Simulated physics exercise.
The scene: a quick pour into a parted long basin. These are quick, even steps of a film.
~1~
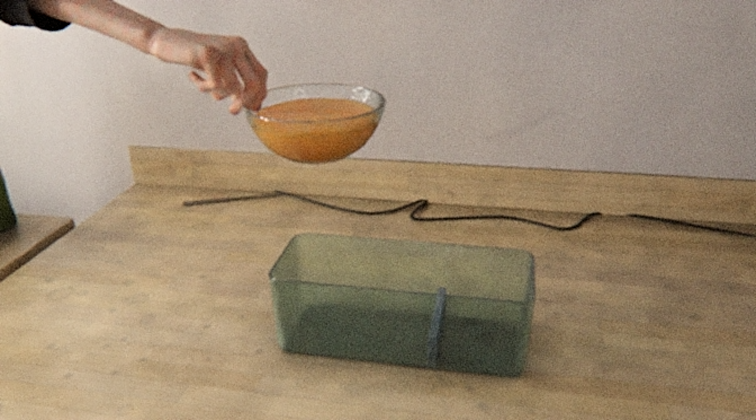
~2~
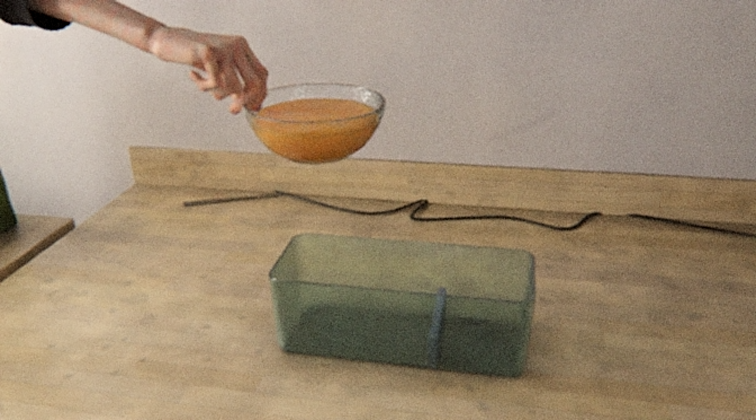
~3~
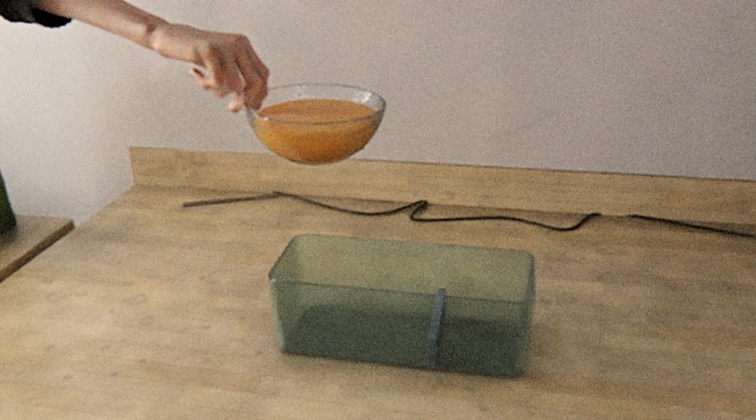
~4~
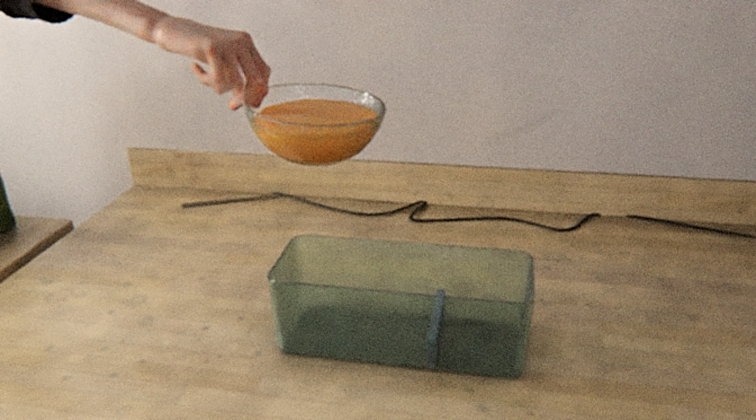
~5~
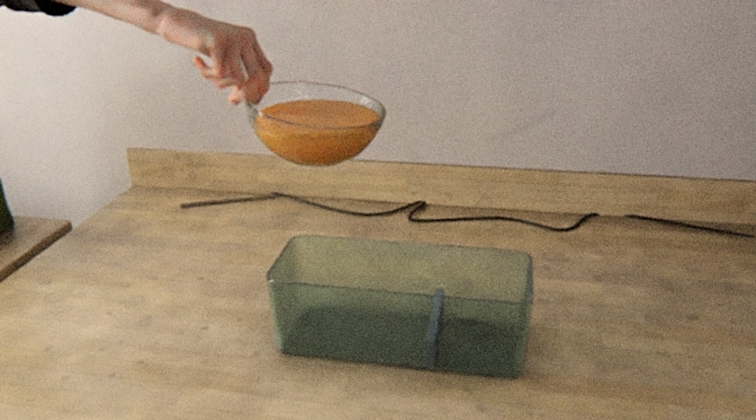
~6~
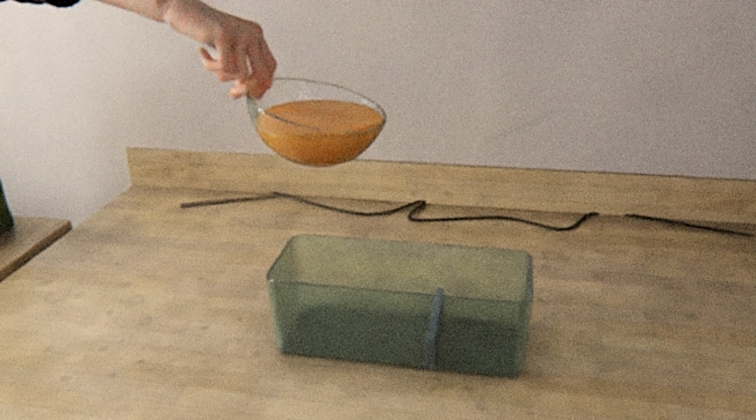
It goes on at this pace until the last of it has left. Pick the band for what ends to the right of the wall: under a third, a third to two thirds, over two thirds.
It comes to between a third and two thirds.
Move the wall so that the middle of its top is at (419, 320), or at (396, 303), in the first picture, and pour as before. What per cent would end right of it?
First some 60, then 90 per cent.
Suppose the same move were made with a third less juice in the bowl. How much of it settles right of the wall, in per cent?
It comes to 30 per cent or so.
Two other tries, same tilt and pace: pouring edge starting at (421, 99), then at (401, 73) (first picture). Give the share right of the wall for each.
The first gives 85 %, the second 75 %.
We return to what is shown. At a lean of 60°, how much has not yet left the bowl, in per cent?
It comes to 40 per cent or so.
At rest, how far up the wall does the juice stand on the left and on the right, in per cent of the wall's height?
Left about 30, right about 60.
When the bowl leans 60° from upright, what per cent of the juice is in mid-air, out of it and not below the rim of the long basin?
Near 40 %.
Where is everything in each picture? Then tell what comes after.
It leans 0°; its right rim is at (383, 106); the juice meets the walls at (257, 111) and (379, 116); the long basin's rim runs from (282, 255) to (534, 277); the wall's top is at (438, 312), in the first frame.
It leans 1°; its right rim is at (383, 106); the juice meets the walls at (257, 111) and (379, 117), in the second frame.
It leans 2°; its right rim is at (384, 109); the juice meets the walls at (257, 111) and (379, 118), in the third frame.
It leans 5°; its right rim is at (384, 113); the juice meets the walls at (258, 111) and (379, 120), in the fourth frame.
It leans 9°; its right rim is at (384, 118); the juice meets the walls at (259, 111) and (380, 121), in the fifth frame.
It leans 14°; its right rim is at (384, 123); the juice meets the walls at (260, 112) and (383, 120), in the sixth frame.
A moment on, the bowl is tipped part way and 41 per cent is still to pour, 6 is left of the wall and 13 right of it.
Next, the bowl is tipped on its side and 2 per cent is still to pour, 34 is left of the wall and 54 right of it.
Then the bowl is tipped on its side and 0 per cent is still to pour, 45 is left of the wall and 54 right of it.
Later the bowl is tipped on its side and 0 per cent is still to pour, 45 is left of the wall and 54 right of it.
Finally, 45 per cent lies left of the wall, 54 right of it and 1 outside.
